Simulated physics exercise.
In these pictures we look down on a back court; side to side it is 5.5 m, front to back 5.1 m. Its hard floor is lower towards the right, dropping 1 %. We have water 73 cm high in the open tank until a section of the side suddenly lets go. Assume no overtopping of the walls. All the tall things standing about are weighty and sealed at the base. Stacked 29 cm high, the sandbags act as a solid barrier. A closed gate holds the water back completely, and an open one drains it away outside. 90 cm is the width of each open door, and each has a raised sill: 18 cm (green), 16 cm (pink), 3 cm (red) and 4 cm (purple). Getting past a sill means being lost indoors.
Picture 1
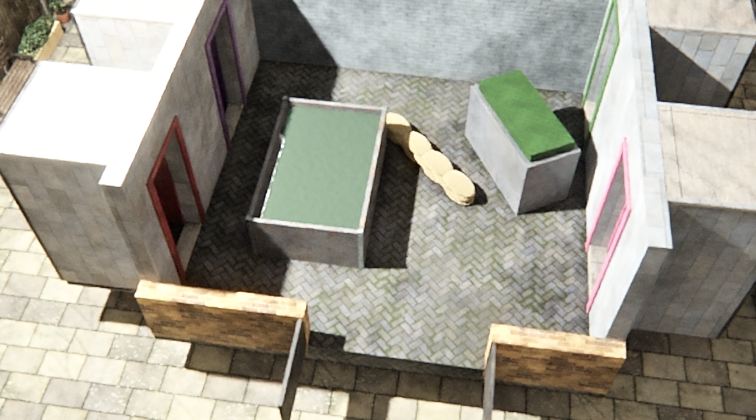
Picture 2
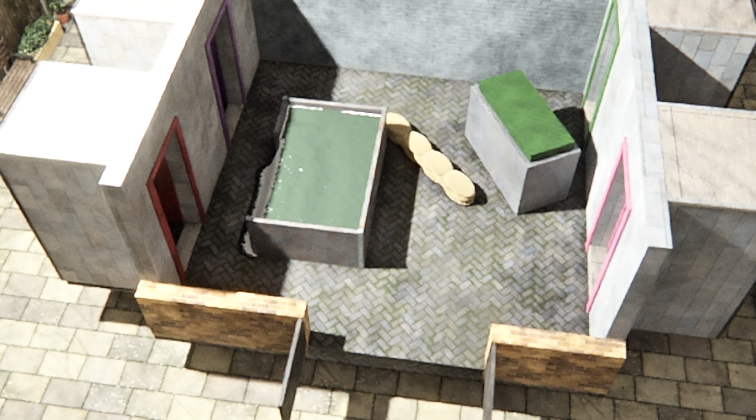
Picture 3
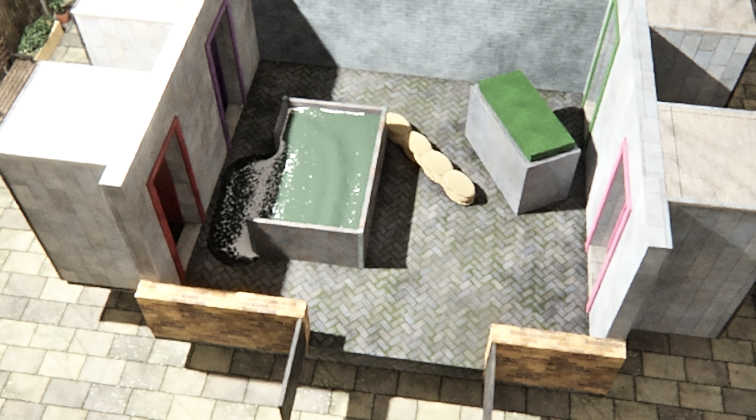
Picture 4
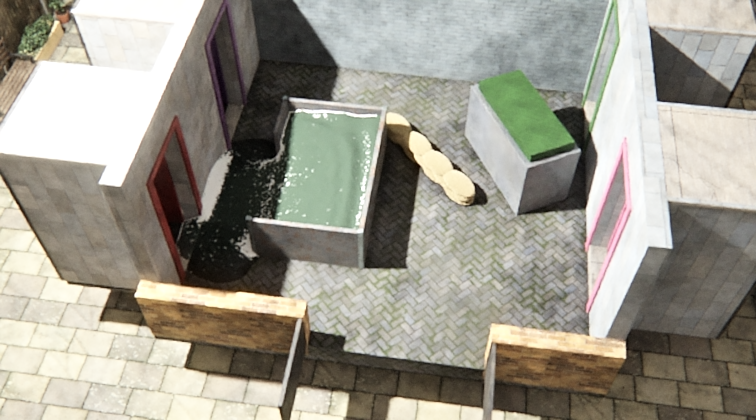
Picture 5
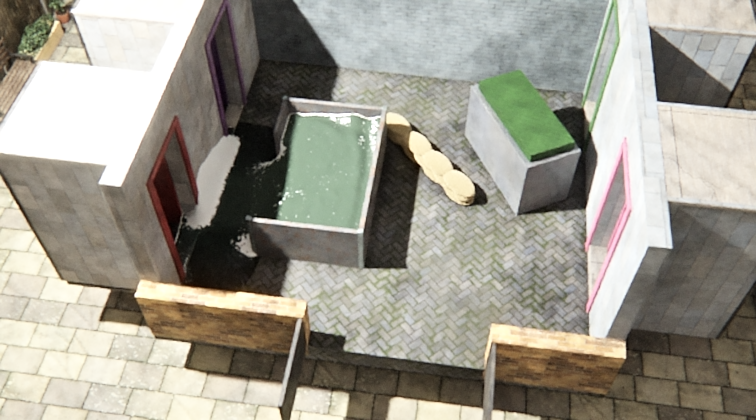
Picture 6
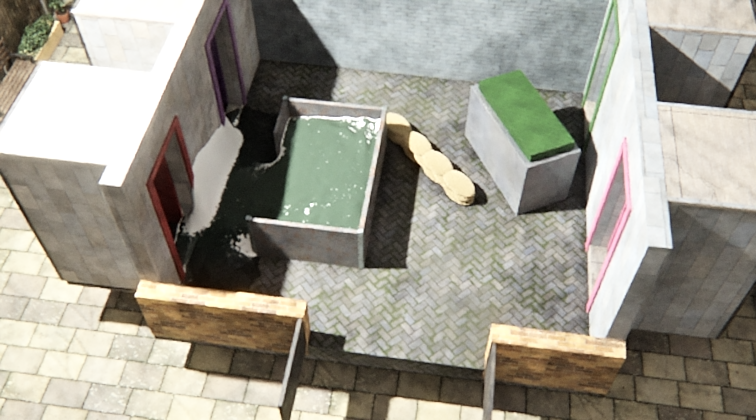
Green water burst out of the left side of an open tank in a paved courtyard, splashed onto the dark floor, and spread to the wall by the red-framed doorway, then along toward the purple one.
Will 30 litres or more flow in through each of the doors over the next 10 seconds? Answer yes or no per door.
Green door: No, pink door: No, red door: Yes, purple door: Yes.
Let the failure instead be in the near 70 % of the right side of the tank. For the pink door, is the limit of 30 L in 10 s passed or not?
Compared with the limit, pink is more.
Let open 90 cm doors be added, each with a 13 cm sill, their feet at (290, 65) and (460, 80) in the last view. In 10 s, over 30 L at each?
Taking them in order, the first gets enough and the second too little.
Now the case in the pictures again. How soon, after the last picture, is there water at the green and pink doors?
Arrival: Green 3.0 s, pink 2.8 s.
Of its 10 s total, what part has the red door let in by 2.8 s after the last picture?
Some 75 per cent by then.
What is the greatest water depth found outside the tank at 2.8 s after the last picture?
About 20 cm.
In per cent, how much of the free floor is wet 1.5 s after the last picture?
Roughly 35 percent.
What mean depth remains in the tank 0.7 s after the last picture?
Mean depth: Some 36 cm.
Then, 0.7 s after the last picture water covers 20 % of the floor and is deepest (56 cm) near (173, 311); green door not reached, pink door not reached, red door 28 cm at the sill, 196 L in, purple door 12 cm at the sill, 17 L in.
Then, 1.5 s after the last picture water covers 35 % of the floor and is deepest (38 cm) near (173, 311); green door not reached, pink door not reached, red door 20 cm at the sill, 342 L in, purple door 10 cm at the sill, 36 L in.
Then, 2.8 s after the last picture water covers 75 % of the floor and is deepest (20 cm) near (173, 311); green door not reached, pink door 3 cm at the sill, 0 L in, red door 16 cm at the sill, 469 L in, purple door 9 cm at the sill, 56 L in.
Then, 5.3 s after the last picture water covers 85 % of the floor and is deepest (18 cm) near (576, 94); green door 12 cm at the sill, 0 L in, pink door 8 cm at the sill, 0 L in, red door 11 cm at the sill, 566 L in, purple door 5 cm at the sill, 71 L in.
Then, 9.3 s after the last picture water covers 90 % of the floor and is deepest (13 cm) near (576, 102); green door 11 cm at the sill, 0 L in, pink door 10 cm at the sill, 0 L in, red door 5 cm at the sill, 617 L in, purple door 3 cm at the sill, 73 L in.
